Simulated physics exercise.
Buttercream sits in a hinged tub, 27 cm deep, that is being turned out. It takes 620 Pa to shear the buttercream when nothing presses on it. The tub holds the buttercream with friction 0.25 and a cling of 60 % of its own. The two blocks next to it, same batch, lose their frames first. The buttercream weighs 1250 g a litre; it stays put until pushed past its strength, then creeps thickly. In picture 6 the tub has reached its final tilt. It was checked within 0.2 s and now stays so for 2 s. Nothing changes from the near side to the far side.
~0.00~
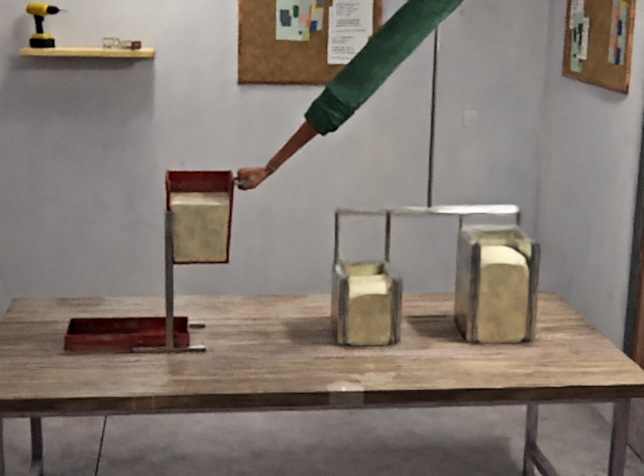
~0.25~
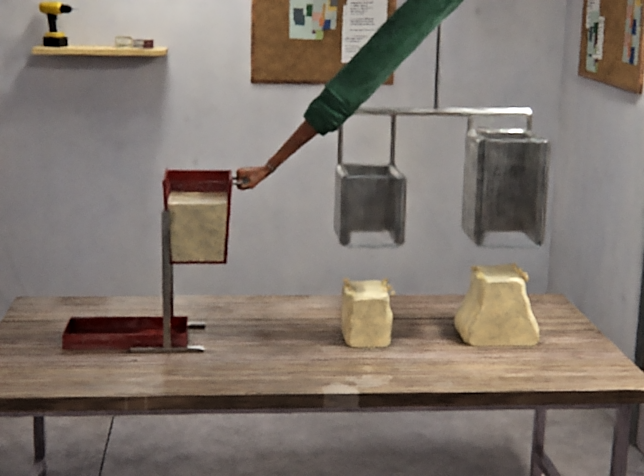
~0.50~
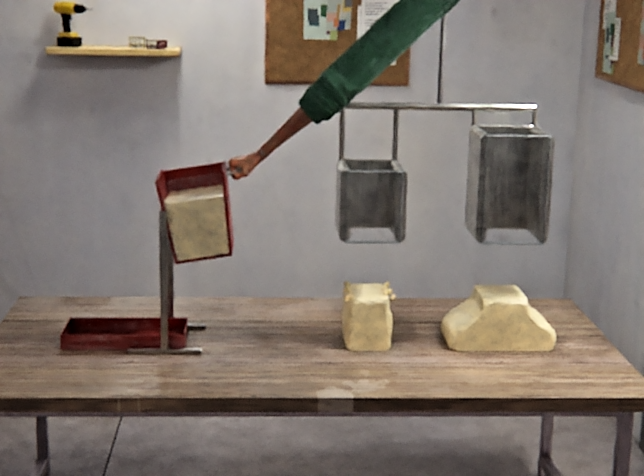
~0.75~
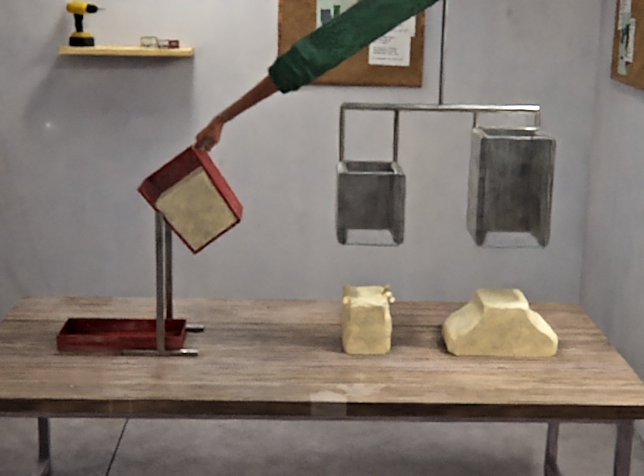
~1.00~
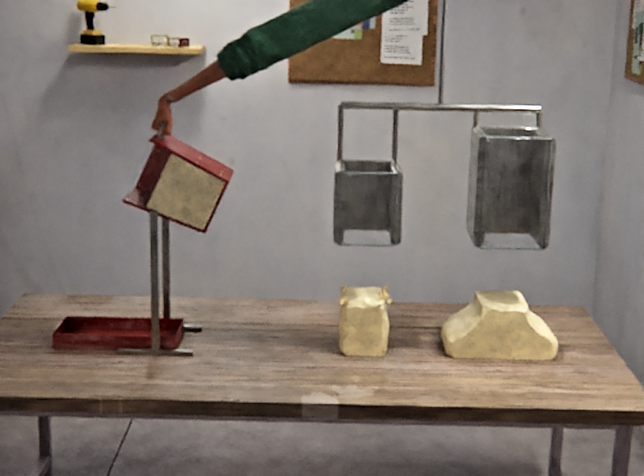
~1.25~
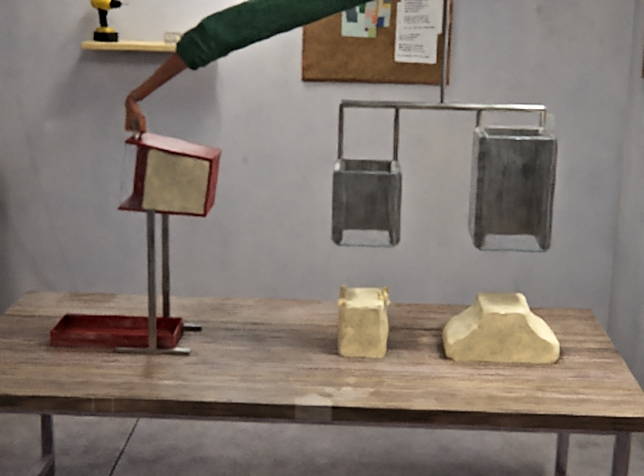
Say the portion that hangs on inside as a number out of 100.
The portion that hangs on inside is near 100 %.
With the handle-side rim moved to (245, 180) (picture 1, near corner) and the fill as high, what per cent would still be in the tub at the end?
Then about 100 %.
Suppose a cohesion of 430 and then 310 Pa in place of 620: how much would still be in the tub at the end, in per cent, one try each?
In turn about 100 %, 80 %.
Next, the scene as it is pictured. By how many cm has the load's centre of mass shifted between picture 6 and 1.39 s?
About 0 cm.
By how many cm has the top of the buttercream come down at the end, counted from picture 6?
Roughly 0 cm.
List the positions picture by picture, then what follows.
The first picture shows handle-side rim at (232, 182), tilt 0 degrees; highest point of the buttercream at (210, 204); test blocks 19 cm, 30 cm high (left to right).
The second picture shows handle-side rim at (229, 181), tilt 0 degrees; highest point of the buttercream at (208, 203); test blocks 19 cm, 24 cm high (left to right).
The third picture shows handle-side rim at (221, 173), tilt 9 degrees; highest point of the buttercream at (218, 196); test blocks 18 cm, 18 cm high (left to right).
The fourth picture shows handle-side rim at (191, 151), tilt 37 degrees; highest point of the buttercream at (200, 174); test blocks 18 cm, 18 cm high (left to right).
The fifth picture shows handle-side rim at (150, 142), tilt 66 degrees; highest point of the buttercream at (170, 156); test blocks 18 cm, 18 cm high (left to right).
The sixth picture shows handle-side rim at (126, 143), tilt 83 degrees; highest point of the buttercream at (153, 152); test blocks 18 cm, 18 cm high (left to right).
By 1.39 s, the tub is at 83 degrees and holds 100 %.
By 1.56 s, the tub is at 83 degrees and holds 100 %.
By 1.73 s, the tub is at 83 degrees and holds 100 %.
By 1.90 s, the tub is at 83 degrees and holds 100 %.
By 3.25 s, at the end, the tub is at 83 degrees and holds 100 %.
